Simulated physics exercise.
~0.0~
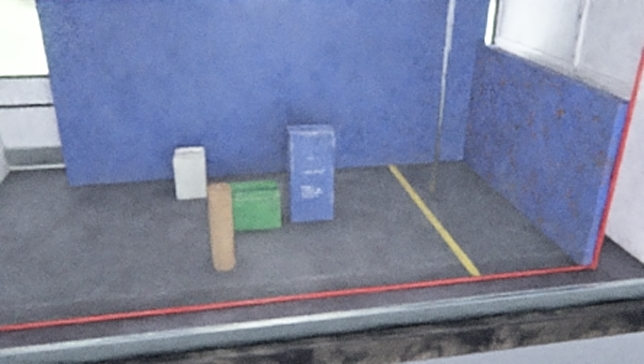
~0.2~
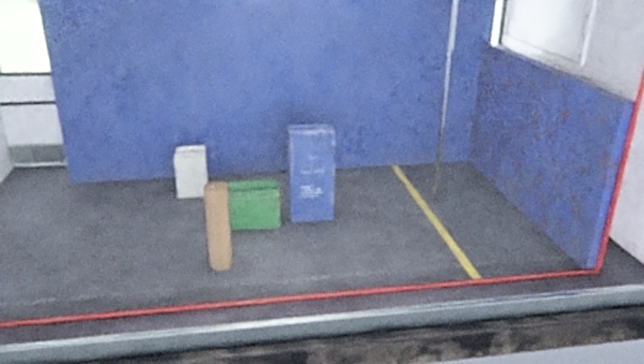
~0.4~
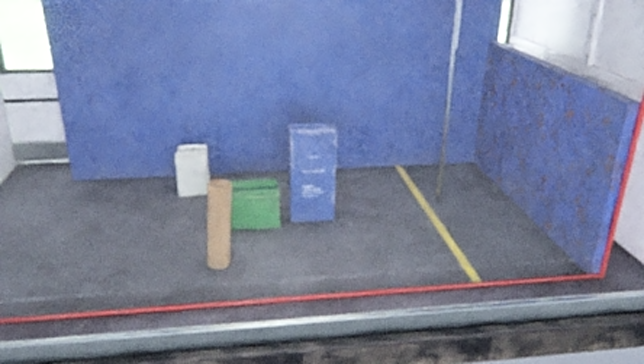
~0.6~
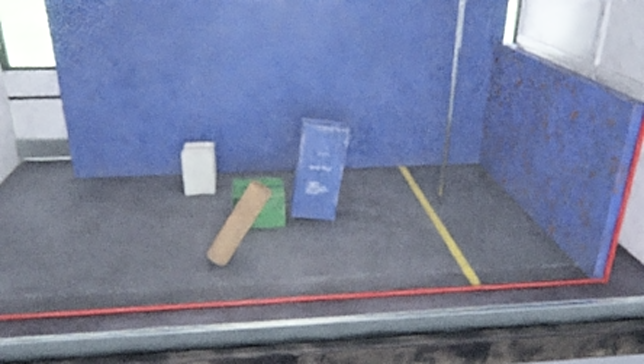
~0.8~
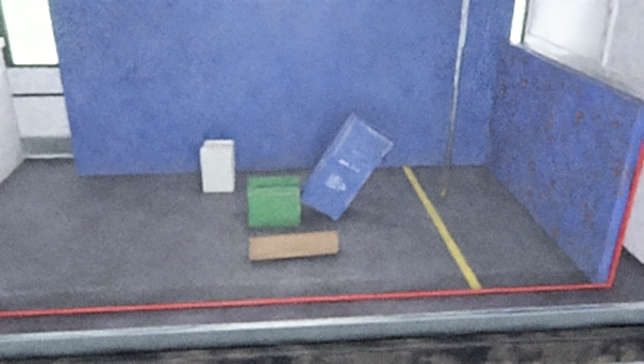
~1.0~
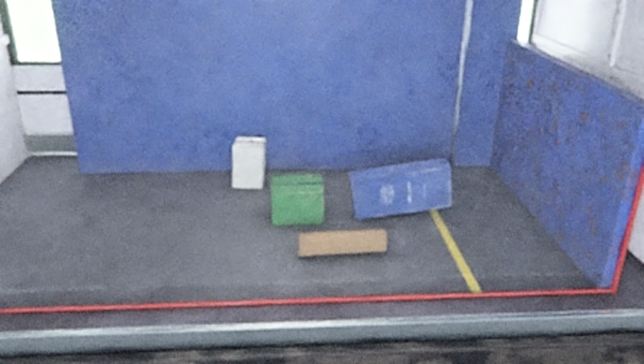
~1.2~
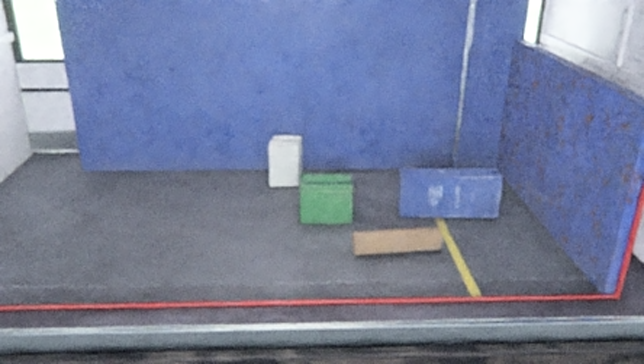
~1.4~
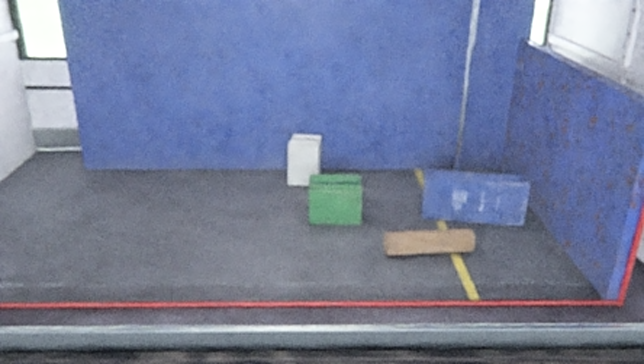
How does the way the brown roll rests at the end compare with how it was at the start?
The brown roll was standing upright at the start, but by the end it was lying on its side on the floor.
